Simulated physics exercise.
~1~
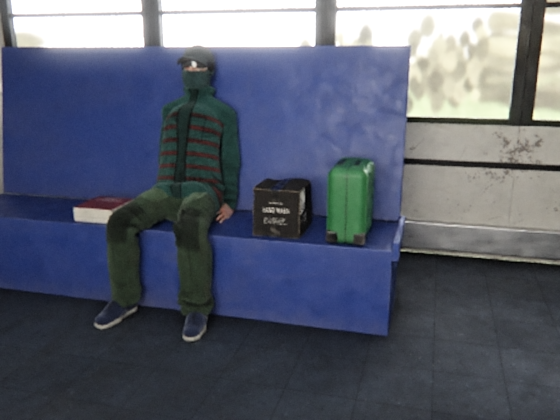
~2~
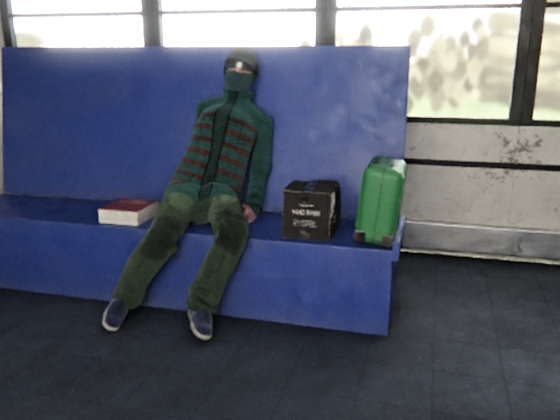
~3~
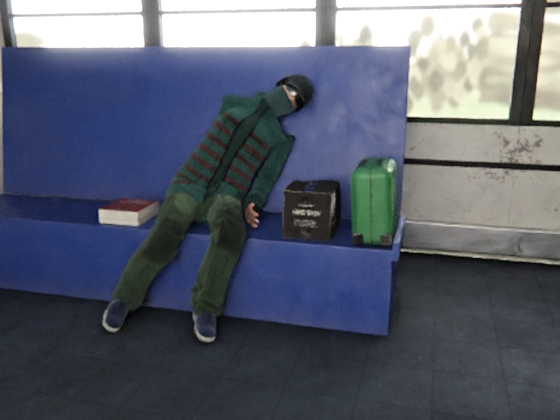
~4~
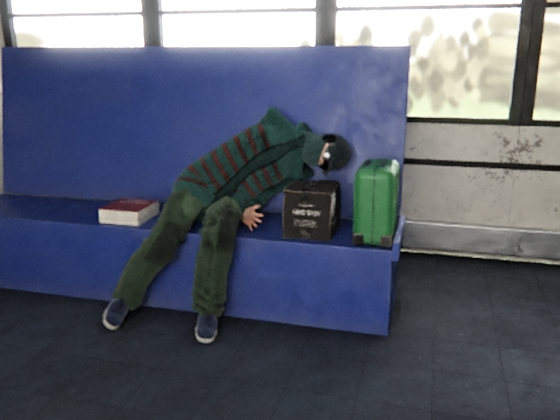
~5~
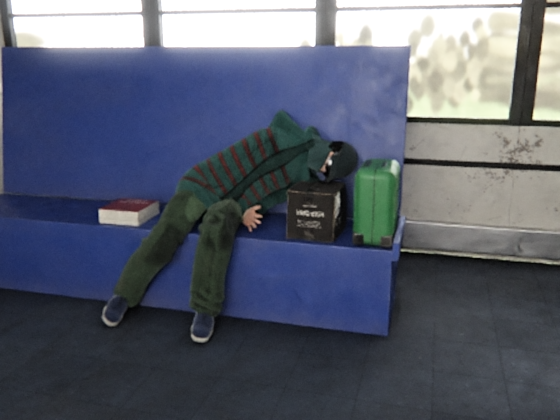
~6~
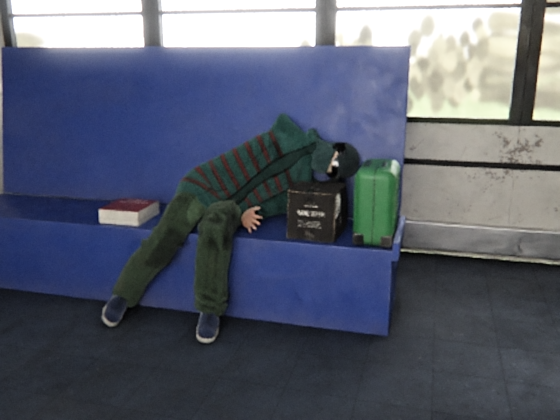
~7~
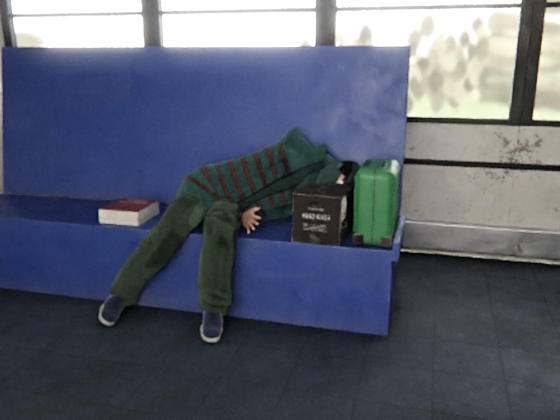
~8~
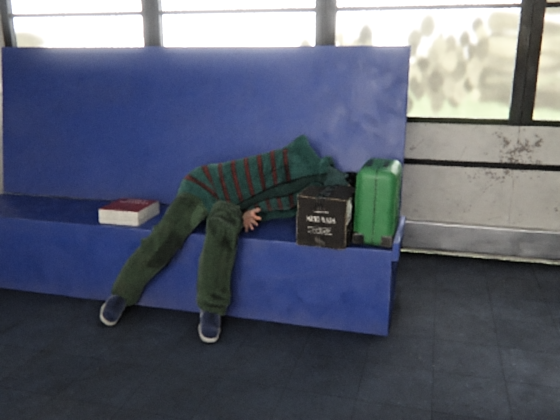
A seated passenger slides right and slumps sideways behind the black box beside the green case.
